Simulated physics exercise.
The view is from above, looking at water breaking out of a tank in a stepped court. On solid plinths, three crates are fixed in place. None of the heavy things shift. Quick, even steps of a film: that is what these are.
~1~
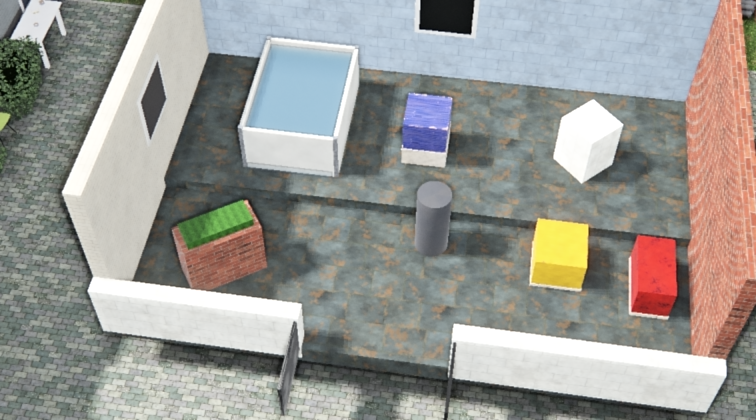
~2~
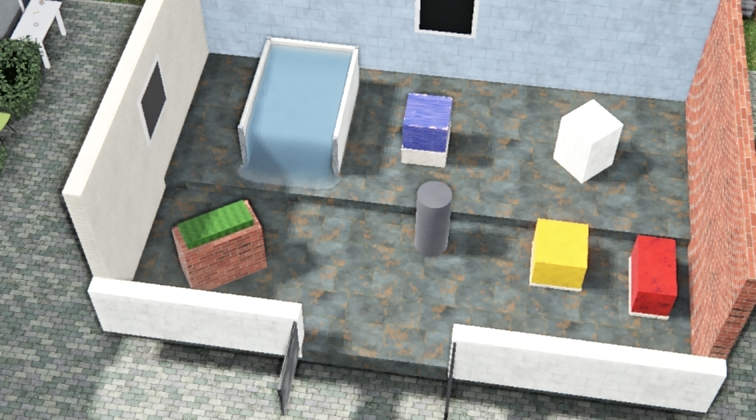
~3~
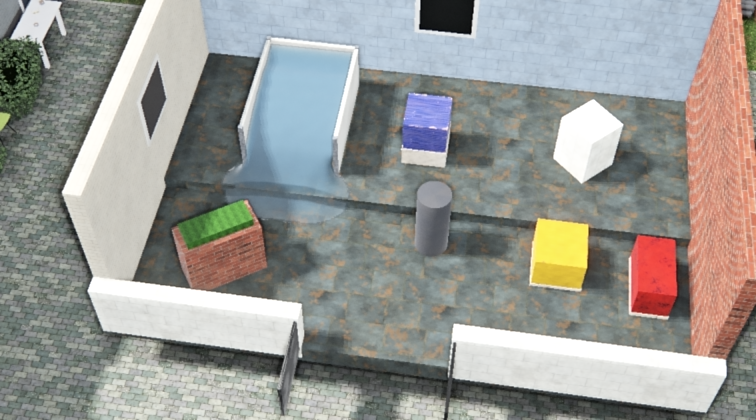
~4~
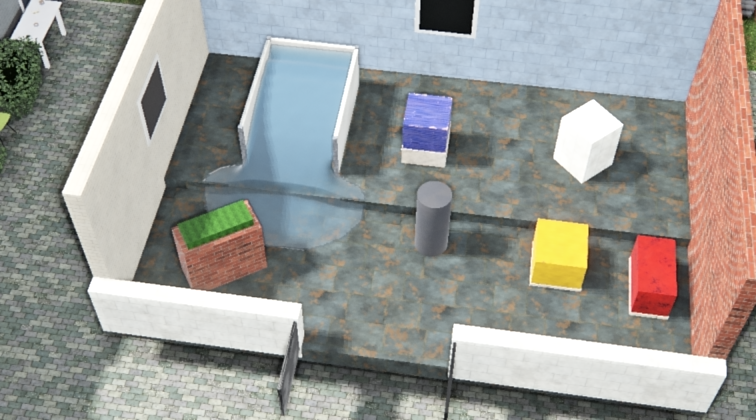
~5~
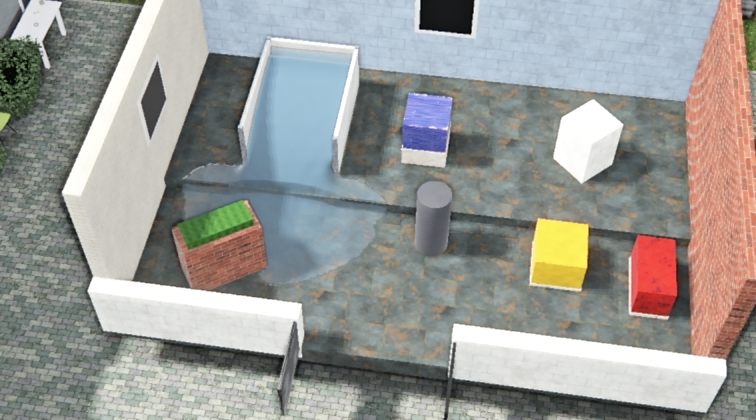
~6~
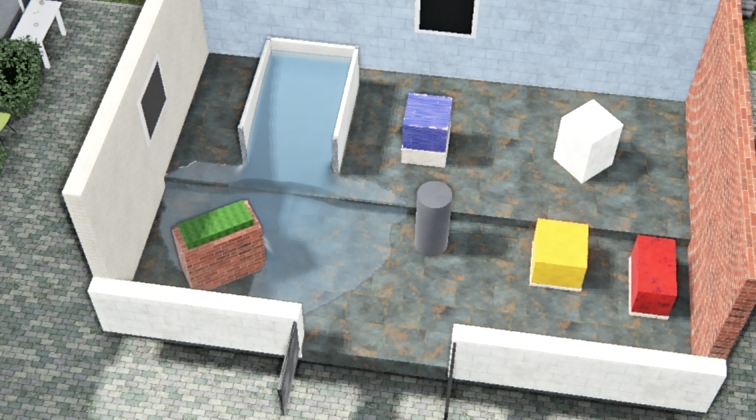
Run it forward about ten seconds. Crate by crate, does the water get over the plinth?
One by one: The yellow crate is not missed by the water this time; the blue crate is missed by the water this time; the red crate is not missed by the water this time.
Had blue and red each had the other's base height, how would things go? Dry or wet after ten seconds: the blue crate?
Blue: Untouched.
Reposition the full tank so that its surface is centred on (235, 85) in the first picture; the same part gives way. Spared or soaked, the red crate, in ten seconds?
The red crate is flooded.
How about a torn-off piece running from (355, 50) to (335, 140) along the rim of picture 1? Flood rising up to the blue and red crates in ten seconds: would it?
First the blue crate: It is hit; then the red crate: It is hit.
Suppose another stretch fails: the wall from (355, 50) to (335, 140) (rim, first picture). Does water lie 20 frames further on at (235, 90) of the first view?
There: Dry.
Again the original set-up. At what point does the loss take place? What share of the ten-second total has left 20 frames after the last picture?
I make it 60 per cent.
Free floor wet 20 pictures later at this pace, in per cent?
About 30 in a hundred.
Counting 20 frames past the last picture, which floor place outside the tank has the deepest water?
My estimate is about (123, 310).
A moment on, water covers 25 % of the floor; the yellow crate not reached, the blue crate not reached, the red crate not reached.
Next, water covers 30 % of the floor; the yellow crate not reached, the blue crate not reached, the red crate not reached.
Then, water covers 30 % of the floor; the yellow crate not reached, the blue crate not reached, the red crate not reached.
Later, water covers 45 % of the floor; the yellow crate water round its plinth, the blue crate not reached, the red crate water round its plinth.
In the end, water covers 50 % of the floor; the yellow crate was topped, the blue crate stayed above the water, the red crate was topped.
